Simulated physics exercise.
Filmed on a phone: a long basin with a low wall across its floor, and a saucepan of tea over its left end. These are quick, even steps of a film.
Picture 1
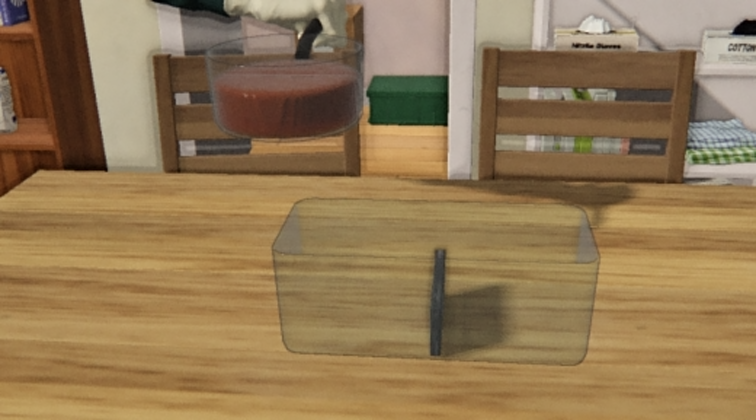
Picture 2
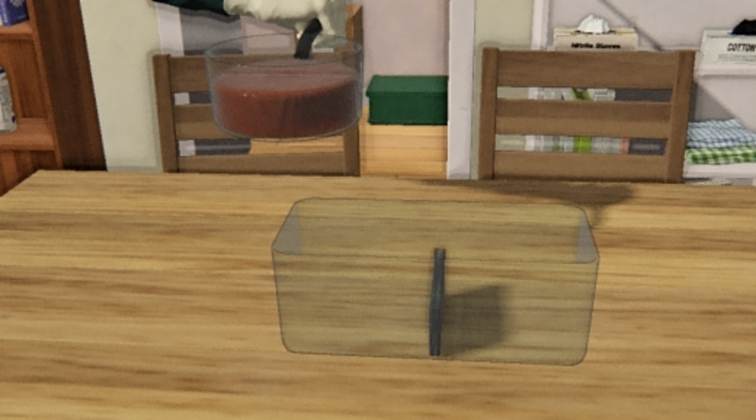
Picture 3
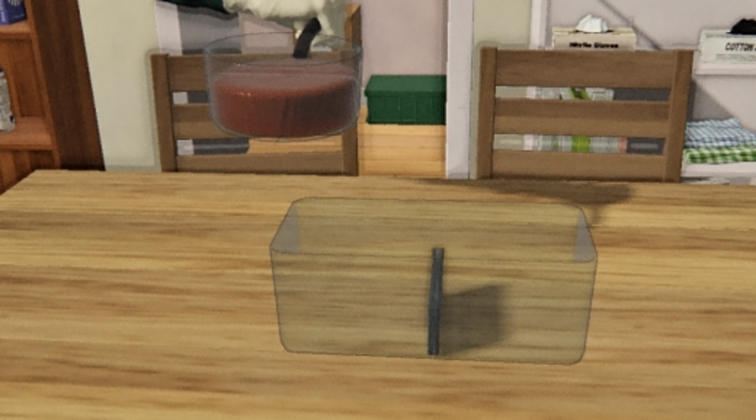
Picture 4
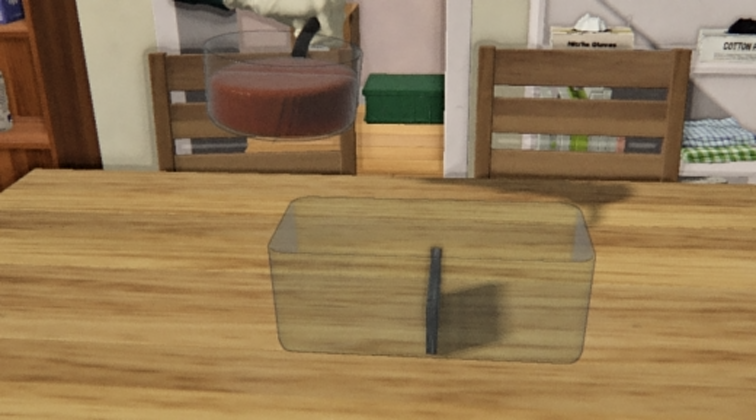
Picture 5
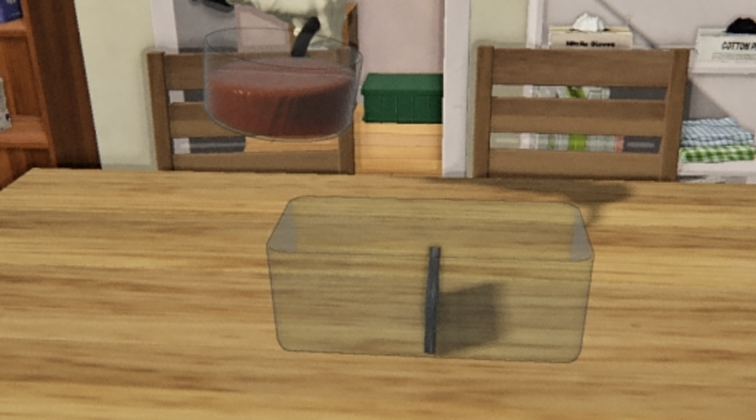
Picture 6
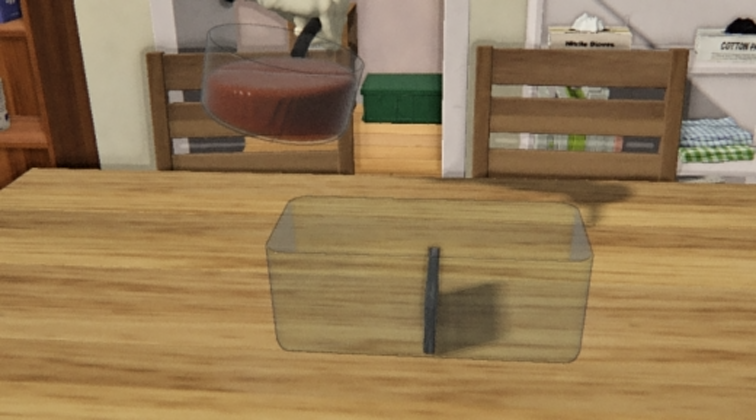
A saucepan of reddish-brown tea tilts slightly to the right above a clear basin's left end.
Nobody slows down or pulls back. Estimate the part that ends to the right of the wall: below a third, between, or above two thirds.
In the end less than a third is right of the wall.
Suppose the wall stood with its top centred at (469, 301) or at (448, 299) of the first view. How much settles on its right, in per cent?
About 15 and 20 per cent.
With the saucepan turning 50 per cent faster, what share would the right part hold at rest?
Roughly 10 in a hundred.
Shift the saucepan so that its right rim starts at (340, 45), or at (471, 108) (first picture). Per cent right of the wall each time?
The first gives 0 %, the second 95 %.
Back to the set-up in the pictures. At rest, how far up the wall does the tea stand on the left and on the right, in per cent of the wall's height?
Some 50 per cent left and 10 right.
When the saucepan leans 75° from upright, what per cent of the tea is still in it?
About 50 per cent.
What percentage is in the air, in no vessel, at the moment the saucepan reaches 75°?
Near 40 %.
A moment on, the saucepan is tipped on its side and 50 per cent is still to pour, 9 is left of the wall and 2 right of it.
Next, the saucepan is tipped right over and 6 per cent is still to pour, 64 is left of the wall and 20 right of it.
Then the saucepan is tipped right over and 0 per cent is still to pour, 77 is left of the wall and 21 right of it.
Later the saucepan is tipped right over and 0 per cent is still to pour, 78 is left of the wall and 21 right of it.
Finally, 78 per cent lies left of the wall, 21 right of it and 1 outside.
